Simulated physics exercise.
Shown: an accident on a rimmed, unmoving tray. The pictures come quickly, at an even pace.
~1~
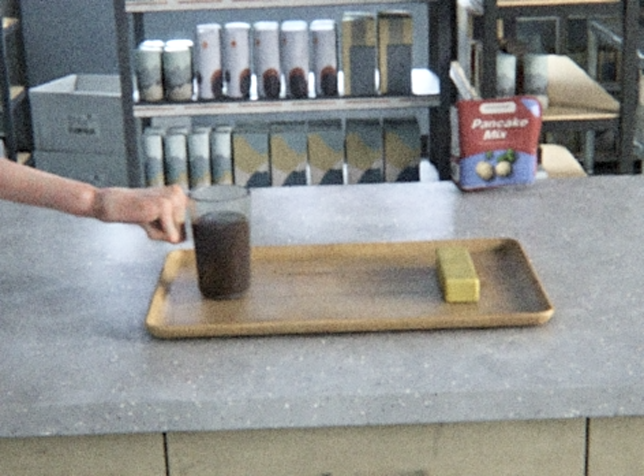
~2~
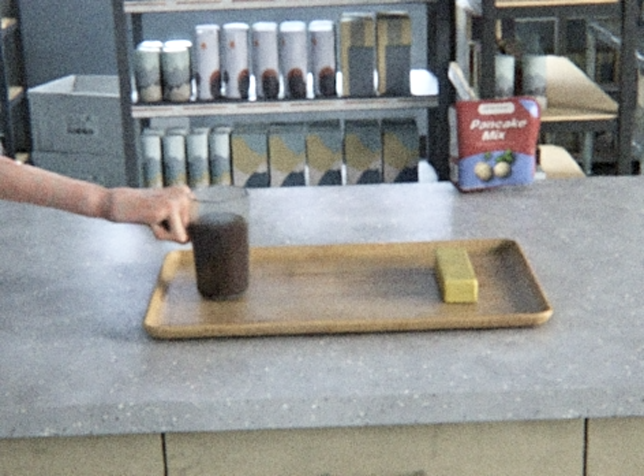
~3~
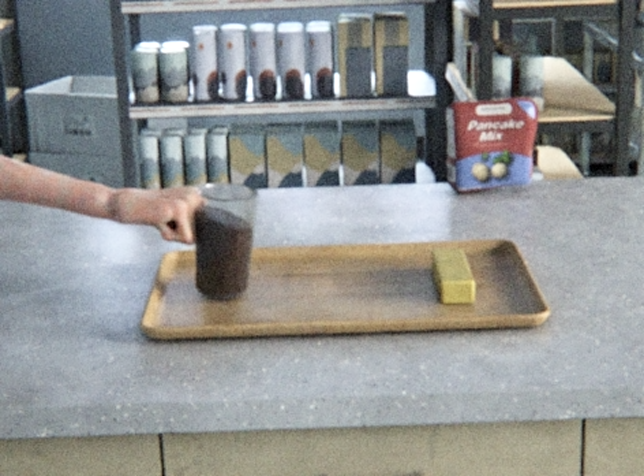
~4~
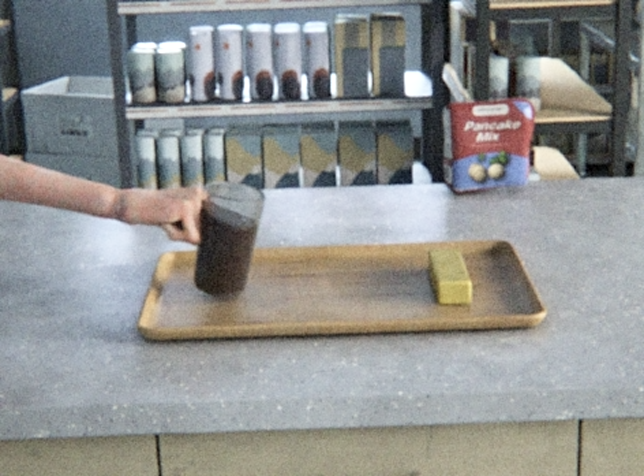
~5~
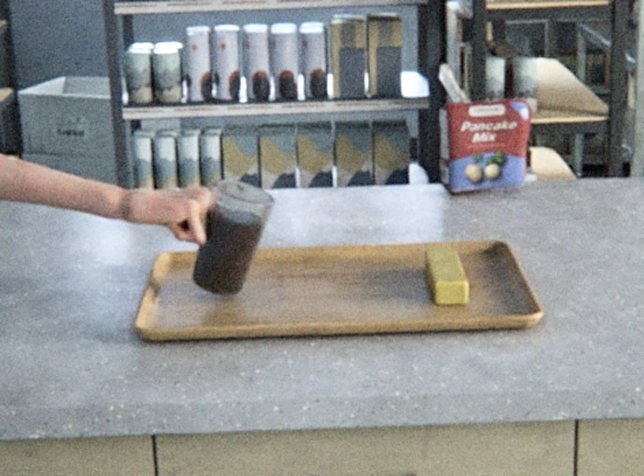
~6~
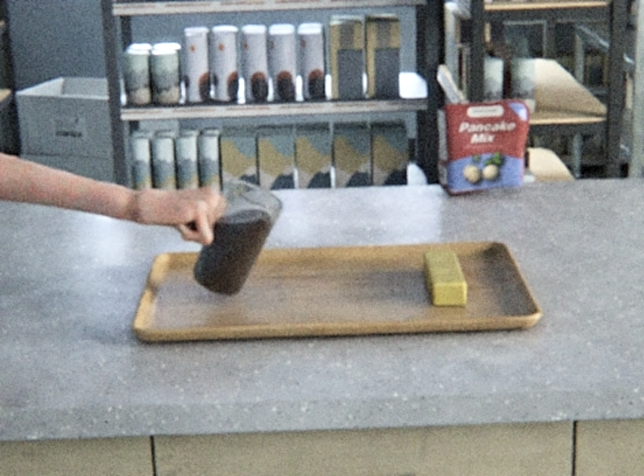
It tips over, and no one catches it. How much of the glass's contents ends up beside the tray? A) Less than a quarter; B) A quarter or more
A.
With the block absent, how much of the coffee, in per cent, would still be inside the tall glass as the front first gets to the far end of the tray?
About 50 per cent.
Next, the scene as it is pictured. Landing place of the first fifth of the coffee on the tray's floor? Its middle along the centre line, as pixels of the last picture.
Roughly the pixel (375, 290) on the tray.
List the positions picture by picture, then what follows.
In the first picture, it leans 0°; its right rim is at (249, 193); the coffee meets the walls at (194, 218) and (247, 216); the tray's far rim is at (534, 274); a block is fixed to the tray further along.
In the second picture, it leans 0°; its right rim is at (248, 194); the coffee meets the walls at (193, 219) and (246, 217).
In the third picture, it leans 6°; its right rim is at (256, 195); the coffee meets the walls at (199, 202) and (251, 221).
In the fourth picture, it leans 12°; its right rim is at (264, 198); the coffee meets the walls at (205, 197) and (256, 221).
In the fifth picture, it leans 19°; its right rim is at (272, 201); the coffee meets the walls at (209, 218) and (263, 217).
In the sixth picture, it leans 25°; its right rim is at (282, 207); the coffee meets the walls at (210, 229) and (269, 213).
A moment on, the tall glass lies on its side and 100 per cent is in the glass, 0 on the tray and 0 above or beyond its rim.
Next, the tall glass lies on its side and 64 per cent is in the glass, 20 on the tray and 16 above or beyond its rim.
Then the tall glass lies on its side and 38 per cent is in the glass, 41 on the tray and 21 above or beyond its rim.
Later the tall glass lies on its side and 21 per cent is in the glass, 70 on the tray and 9 above or beyond its rim.
Finally, 91 per cent is held by tray and glass, 9 is off the tray.
